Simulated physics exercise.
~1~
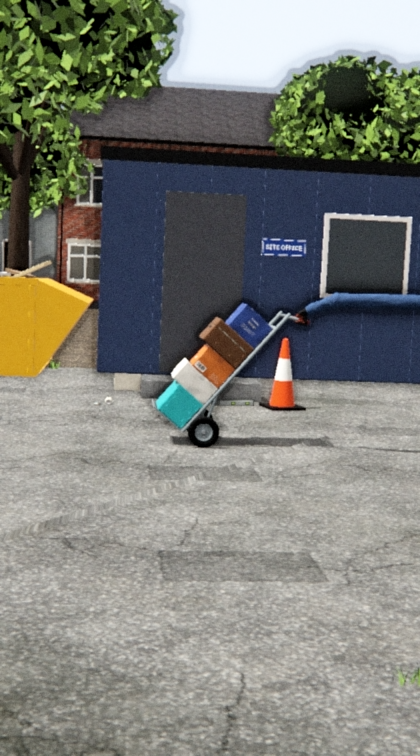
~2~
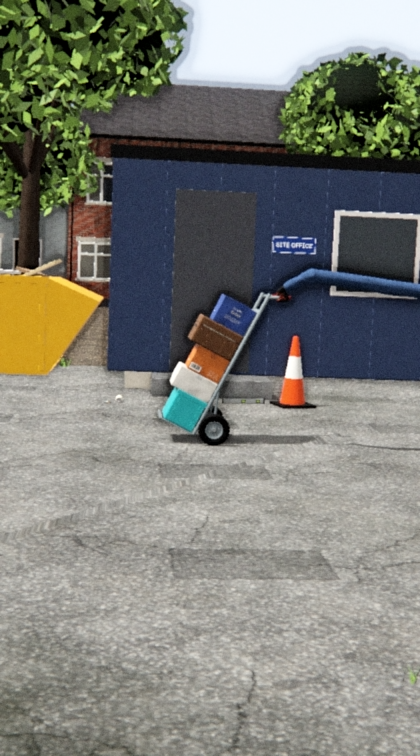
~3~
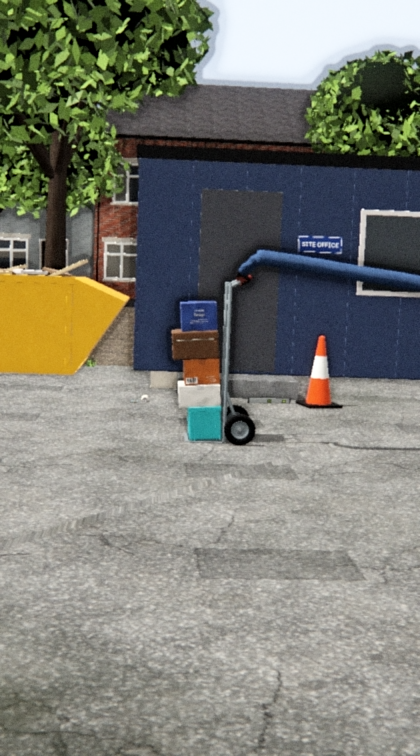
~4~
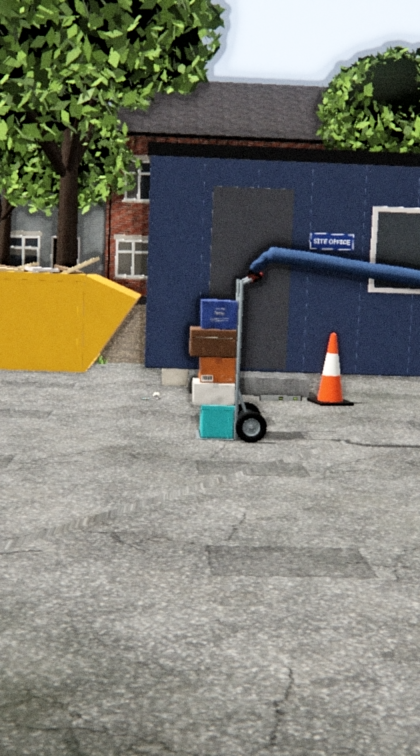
Hand truck stacked with five colourful boxes and cases swinging upright outside a blue site office, the pile staying standing.
